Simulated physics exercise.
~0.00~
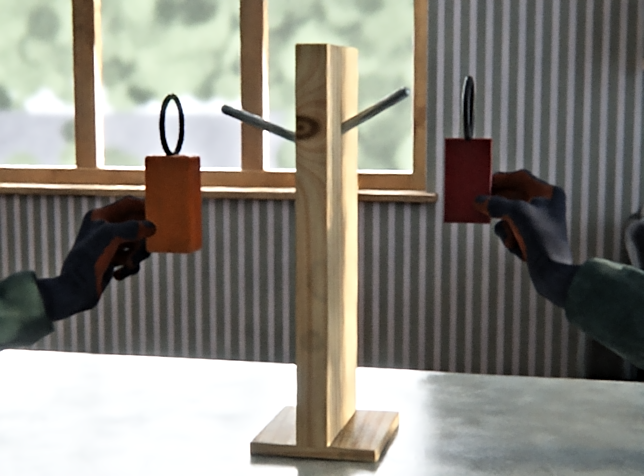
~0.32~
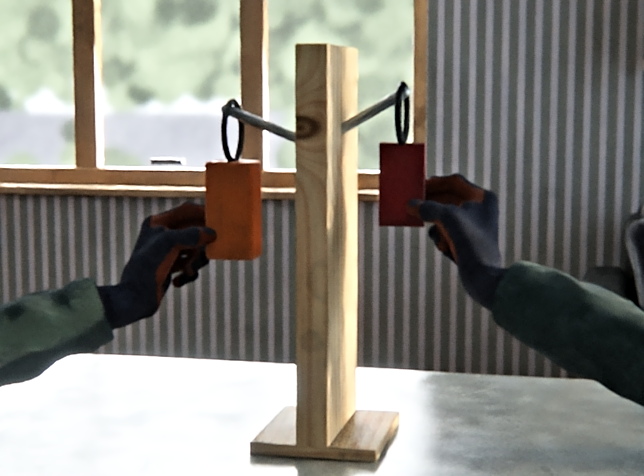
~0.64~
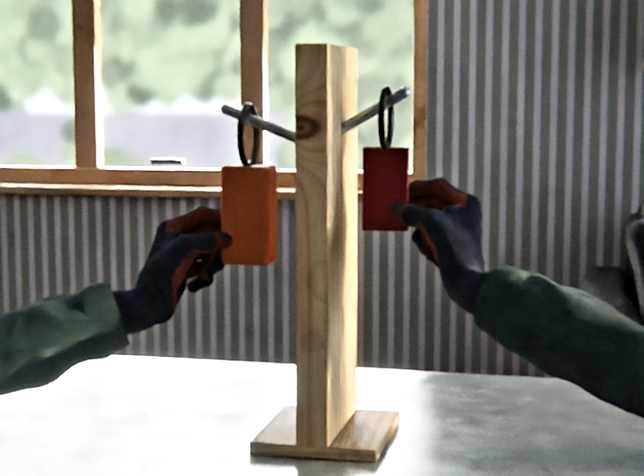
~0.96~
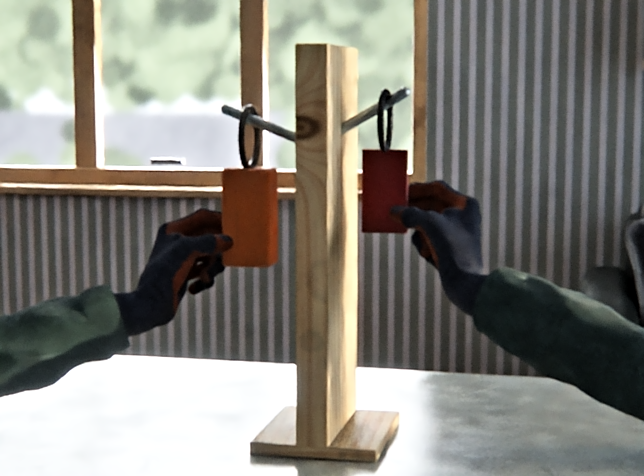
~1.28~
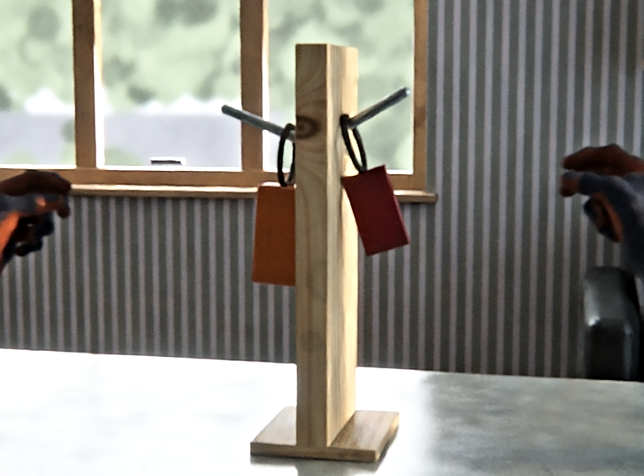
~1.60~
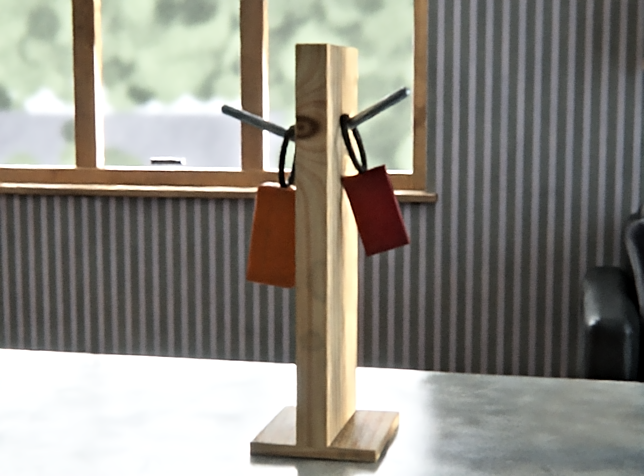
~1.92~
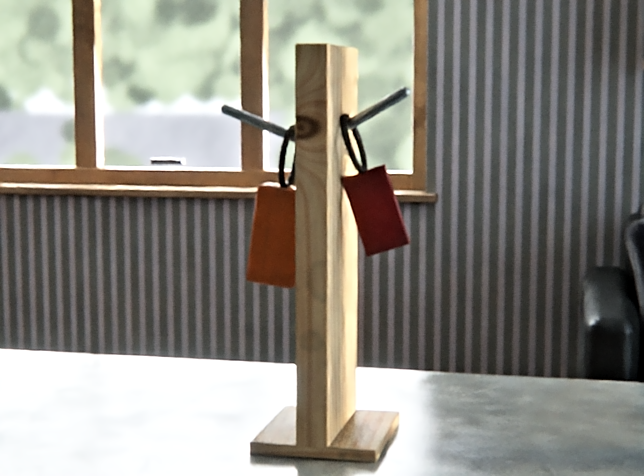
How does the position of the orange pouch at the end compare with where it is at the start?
At the start the orange pouch is held by a hand out to the left of the stand. By the end it is farther right and slightly lower, hanging from the left peg close against the post.
